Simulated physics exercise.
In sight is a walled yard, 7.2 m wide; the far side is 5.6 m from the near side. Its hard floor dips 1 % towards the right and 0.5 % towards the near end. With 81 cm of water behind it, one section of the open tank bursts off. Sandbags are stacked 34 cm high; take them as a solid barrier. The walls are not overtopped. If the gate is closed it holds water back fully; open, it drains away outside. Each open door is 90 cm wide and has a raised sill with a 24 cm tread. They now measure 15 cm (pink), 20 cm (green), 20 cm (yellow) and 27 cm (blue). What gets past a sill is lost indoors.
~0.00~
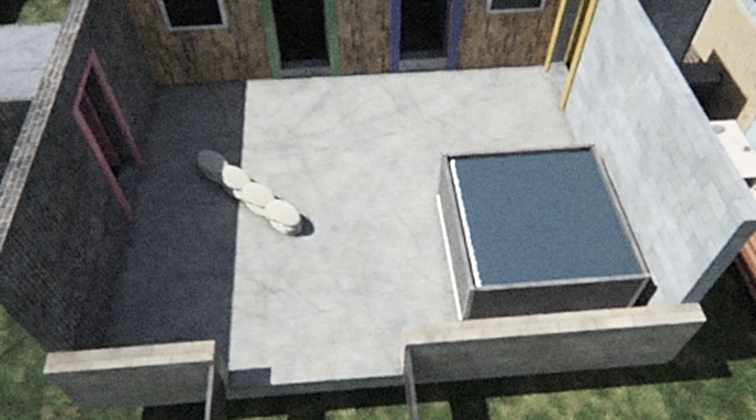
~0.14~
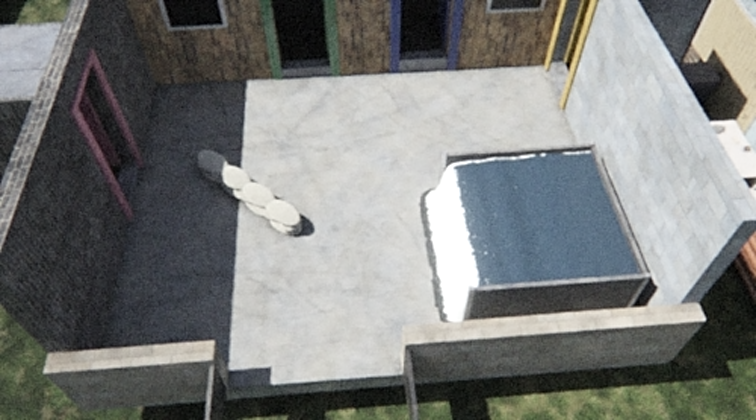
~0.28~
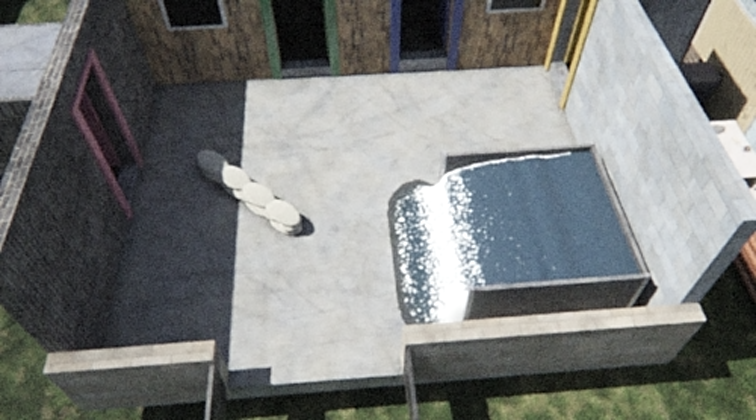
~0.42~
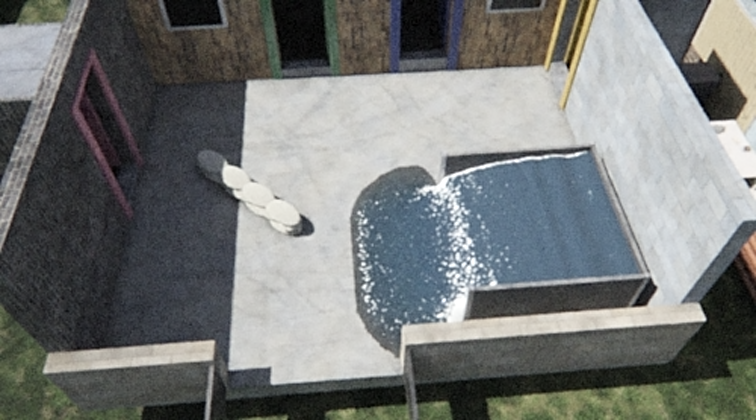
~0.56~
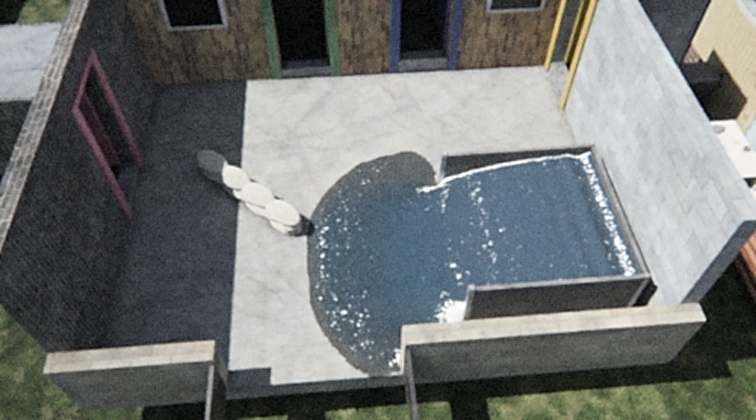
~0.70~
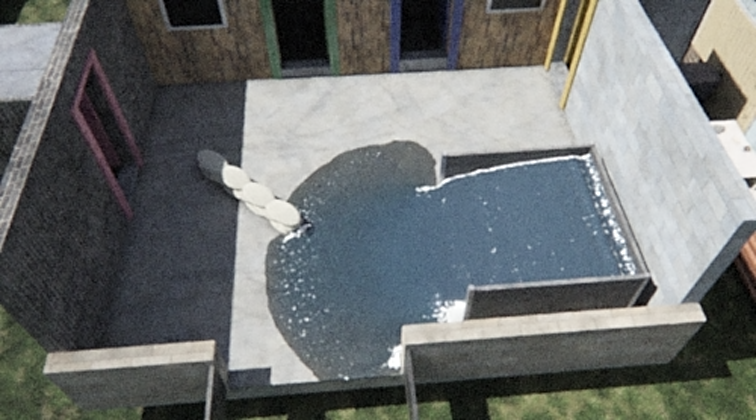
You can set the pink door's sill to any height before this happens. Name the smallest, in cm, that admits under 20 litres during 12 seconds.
It would have to be roughly 13.5 cm high.
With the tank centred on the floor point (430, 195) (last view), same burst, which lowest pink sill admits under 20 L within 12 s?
About 17 cm.
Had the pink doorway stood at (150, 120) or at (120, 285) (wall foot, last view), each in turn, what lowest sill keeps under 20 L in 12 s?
Roughly 20 and 29 cm.
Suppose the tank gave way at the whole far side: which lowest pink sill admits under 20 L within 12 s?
Then roughly 11.5 cm.
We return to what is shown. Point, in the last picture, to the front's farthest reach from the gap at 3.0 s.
Near (157, 84).
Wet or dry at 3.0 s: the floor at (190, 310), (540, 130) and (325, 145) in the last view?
In turn: Flooded, dry, wet.
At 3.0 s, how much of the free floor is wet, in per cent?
Near 65 per cent is wet.
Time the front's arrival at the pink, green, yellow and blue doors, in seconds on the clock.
Arrival: Pink 1.8 s, green 2.4 s, yellow 6.5 s, blue 4.5 s.
After 1.4 s water covers 45 % of the floor, deepest (38 cm) near (298, 238); it has not reached the pink door.
After 3.0 s water covers 65 % of the floor, deepest (38 cm) near (200, 358); 11 cm at the pink door, 0 litres in over its 15 cm sill.
After 12.0 s water covers 95 % of the floor, deepest (18 cm) near (641, 338); 3 cm at the pink door, 13 litres in over its 15 cm sill.
At the pink door as built, the water arrived by 1.9 s and peaked near 20 cm at 5.6 s.
With a sill of 11 cm, 35 litres would have come in within the 12 s; with 15 cm, 13 litres. So under 20 litres takes about 13.5 cm.
